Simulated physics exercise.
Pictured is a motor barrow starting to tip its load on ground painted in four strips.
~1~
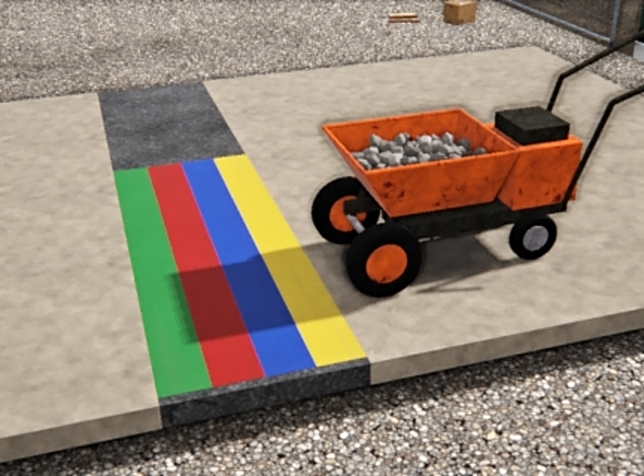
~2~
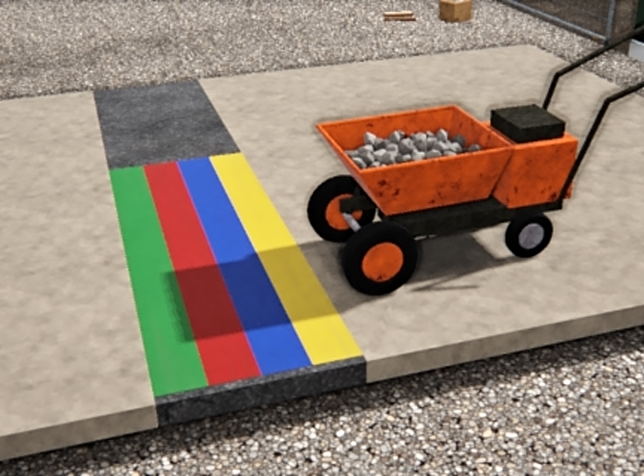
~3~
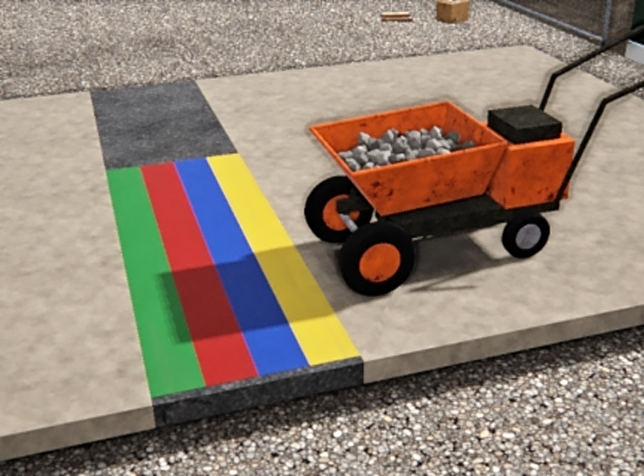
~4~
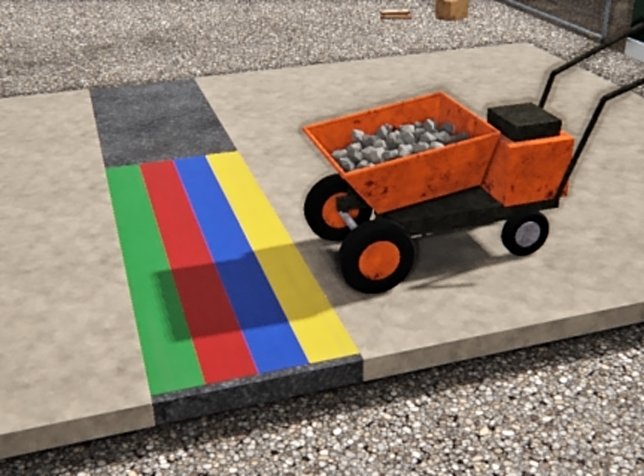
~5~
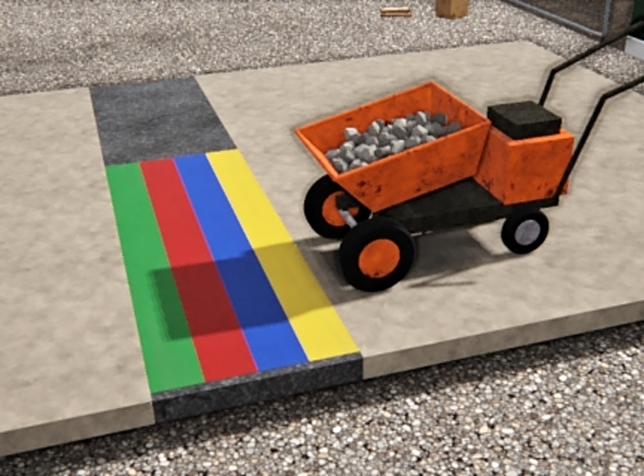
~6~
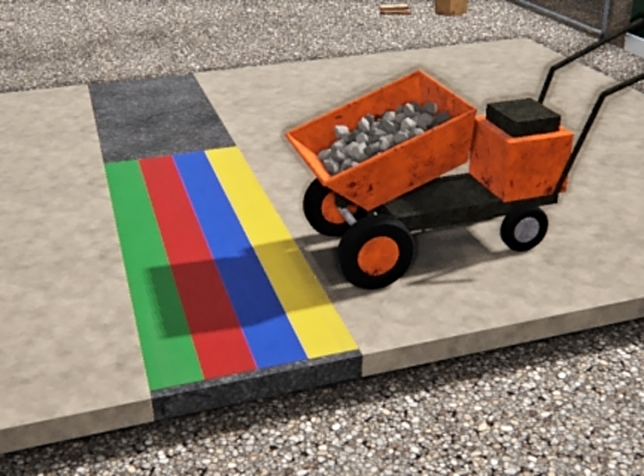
An orange skip of broken stones on a motor barrow tilts forward toward the painted strips.
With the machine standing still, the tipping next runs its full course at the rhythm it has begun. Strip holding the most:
Blue strip.
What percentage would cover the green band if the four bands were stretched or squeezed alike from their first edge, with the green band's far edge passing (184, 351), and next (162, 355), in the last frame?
I get 20 % for the first one and 10 % for the second.
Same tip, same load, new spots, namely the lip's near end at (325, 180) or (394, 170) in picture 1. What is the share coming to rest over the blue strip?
First spot: Roughly 10 percent; second spot: Roughly 40 percent.
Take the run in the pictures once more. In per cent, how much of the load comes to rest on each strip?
Yellow strip about 0 per cent, blue strip about 40 per cent, red strip about 30 per cent, green strip about 5 per cent.
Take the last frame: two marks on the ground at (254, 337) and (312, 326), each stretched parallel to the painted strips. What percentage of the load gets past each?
Estimate, first then second: 50 %, 80 %.
Soon, skip tipped steeply; all in the skip.
A while on, skip tipped right over; most in the skip; about a quarter over the blue strip; a small part over the red strip; a stray few over the green strip.
Towards the end, skip tipped right over; about a quarter in the skip; a stray few over the yellow strip; about a third over the blue strip; about a quarter over the red strip; a small part over the green strip; a small part off the paint.
Finally, skip tipped right over; about a quarter in the skip; a stray few over the yellow strip; about a third over the blue strip; about a quarter over the red strip; a small part over the green strip; a small part off the paint.
